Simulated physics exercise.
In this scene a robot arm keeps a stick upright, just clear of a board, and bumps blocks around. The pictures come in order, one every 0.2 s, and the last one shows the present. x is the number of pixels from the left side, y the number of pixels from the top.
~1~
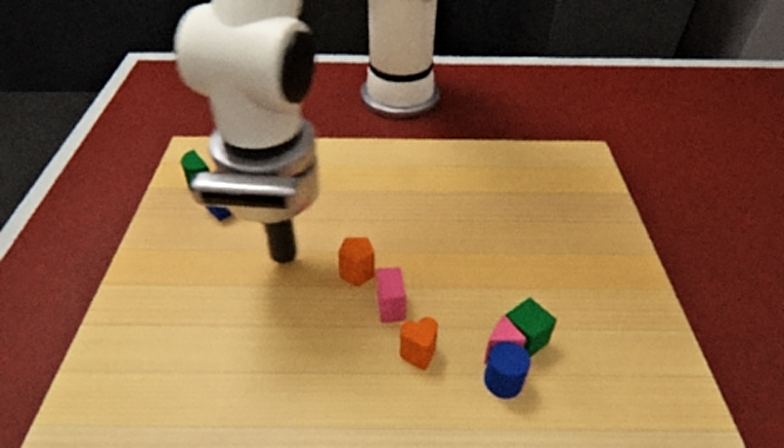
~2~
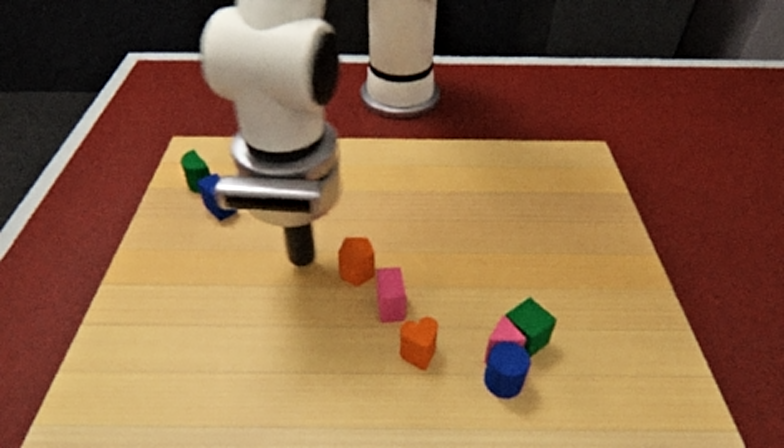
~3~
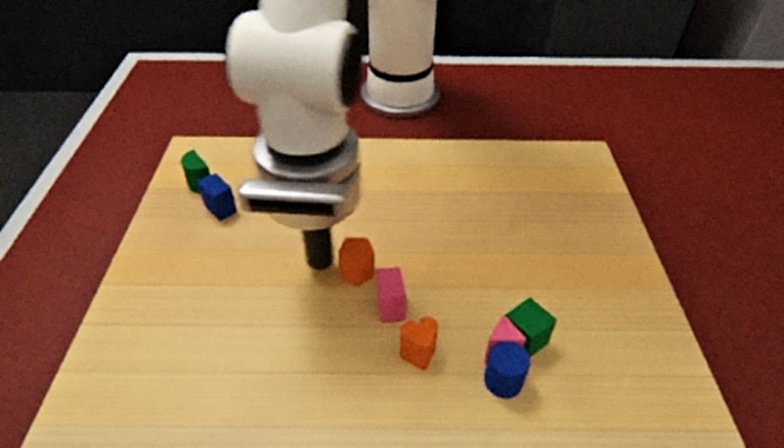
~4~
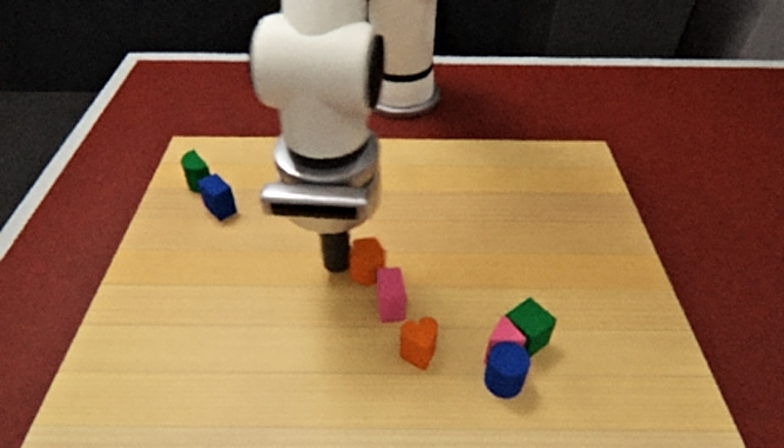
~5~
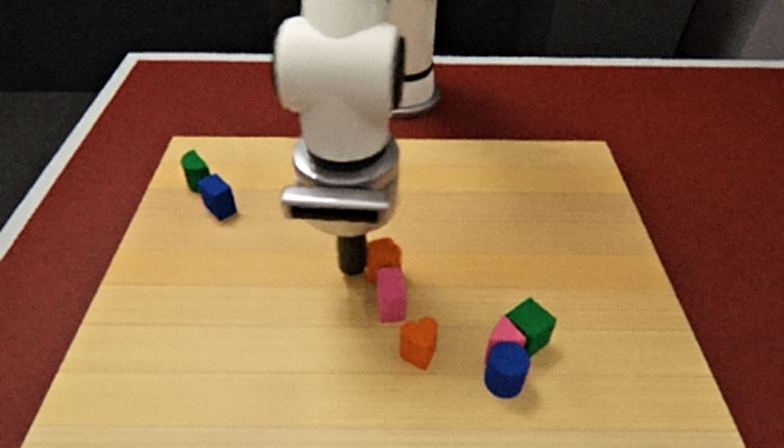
On a wooden board over a red surface, a white robot arm moves its dark stick rightward past scattered coloured blocks, then nudges the orange five-sided block a short way right, just behind the pink oblong.
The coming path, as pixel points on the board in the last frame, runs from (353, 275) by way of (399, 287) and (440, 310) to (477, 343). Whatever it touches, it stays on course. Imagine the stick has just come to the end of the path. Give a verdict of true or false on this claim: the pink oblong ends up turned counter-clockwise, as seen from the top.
Verdict: False.
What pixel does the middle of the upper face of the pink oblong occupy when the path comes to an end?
I expect it at (402, 296).
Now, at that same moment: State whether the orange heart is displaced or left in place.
At the moment the path ends, the orange heart still stands where it did.
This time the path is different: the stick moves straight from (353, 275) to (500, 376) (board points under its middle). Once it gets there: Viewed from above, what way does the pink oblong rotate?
Looking down on the board, it turns clockwise.
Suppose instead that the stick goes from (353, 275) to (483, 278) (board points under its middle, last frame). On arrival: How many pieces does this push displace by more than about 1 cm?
This push will displace one block.
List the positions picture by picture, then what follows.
In the first picture, tip of the stick at (284, 255), middles of tops, orange five-sided block at (356, 248), pink oblong at (391, 282), orange heart at (421, 330), pink triangular piece at (507, 331).
In the second picture, stick at (303, 258), nothing pushed.
In the third picture, stick at (320, 261), nothing pushed.
In the fourth picture, stick at (337, 264), orange five-sided block at (367, 248).
In the fifth picture, stick at (353, 266), orange five-sided block at (383, 248), pink oblong at (391, 282), orange heart at (421, 330), pink triangular piece at (507, 331).
On the path given first. One third of the way, stick at (399, 279); orange five-sided block at (426, 250), turned 45° anticlockwise; pink oblong at (398, 290), turned 15° clockwise.
Two thirds of the way, stick at (441, 302); orange five-sided block at (432, 249), turned 50° anticlockwise; pink oblong at (402, 296), turned 40° clockwise.
At the end, stick at (479, 335); orange five-sided block at (432, 249), turned 50° anticlockwise; pink oblong at (402, 296), turned 40° clockwise; orange heart unmoved; pink triangular piece unmoved.
